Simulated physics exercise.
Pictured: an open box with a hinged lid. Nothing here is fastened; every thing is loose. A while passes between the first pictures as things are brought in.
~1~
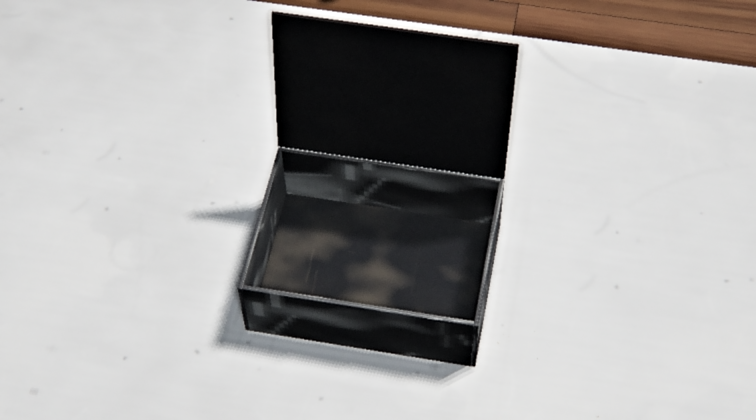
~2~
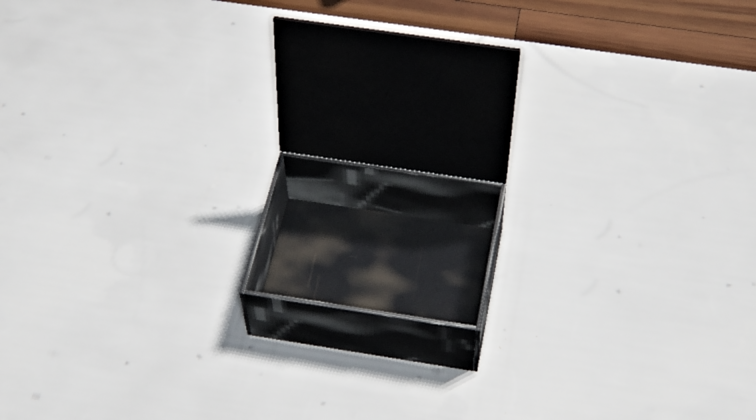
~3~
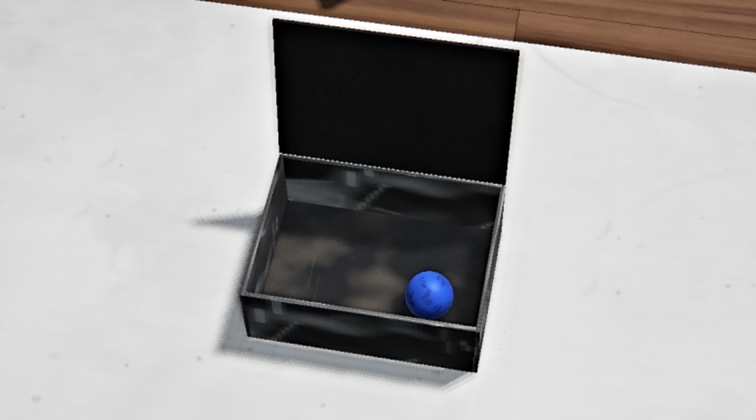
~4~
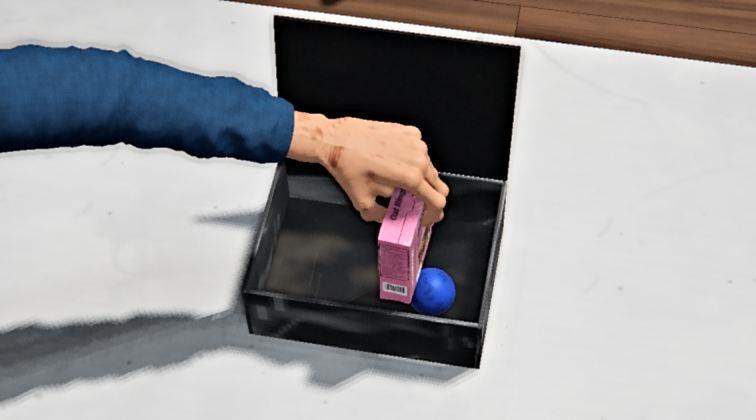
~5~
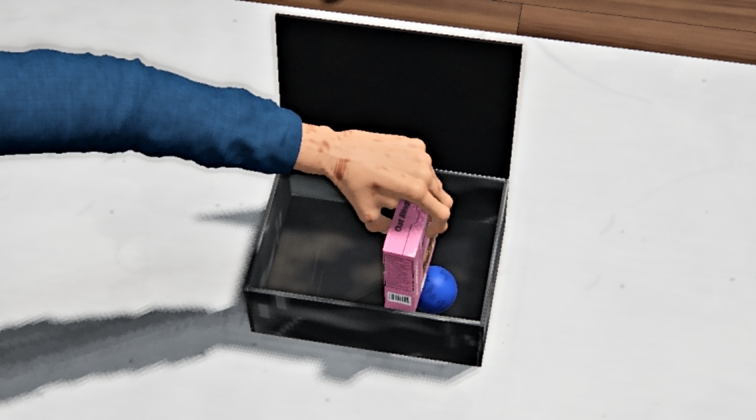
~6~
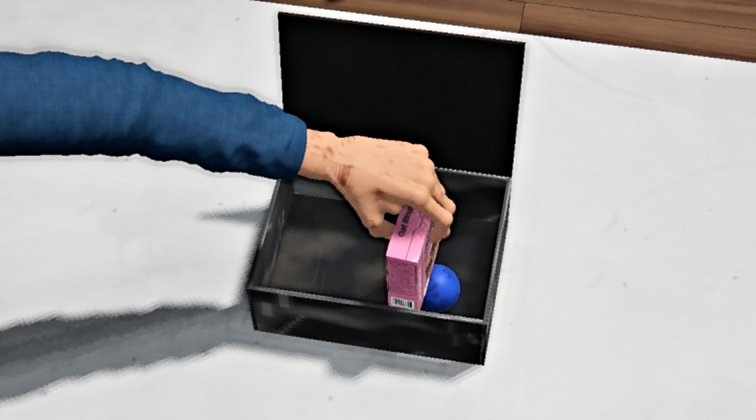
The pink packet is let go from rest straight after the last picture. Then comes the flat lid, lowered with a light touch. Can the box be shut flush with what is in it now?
Yes, flush.
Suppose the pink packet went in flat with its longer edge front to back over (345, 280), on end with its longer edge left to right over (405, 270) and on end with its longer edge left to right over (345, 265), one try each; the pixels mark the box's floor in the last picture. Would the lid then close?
On the first attempt the lid settles shut, on the second it settles shut, and on the third it remains open a bit.
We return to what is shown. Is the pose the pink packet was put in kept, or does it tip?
By the end it has leaned over.
Then, 0.40 s past the last view, pink packet on its side near (386, 278); blue ball displaced about its own width.
Then, 1.60 s past the last view, lid 65° above the rim; pink packet on its side near (383, 279); blue ball displaced about its own width.
Then, 1.90 s past the last view, lid 19° above the rim; pink packet on its side near (383, 279); blue ball displaced about its own width.
Finally, lid shut; down or leaning hard in the box, pink packet; moved from the start, blue ball. Final places as the last picture's camera would see them, pink packet near (383, 279).
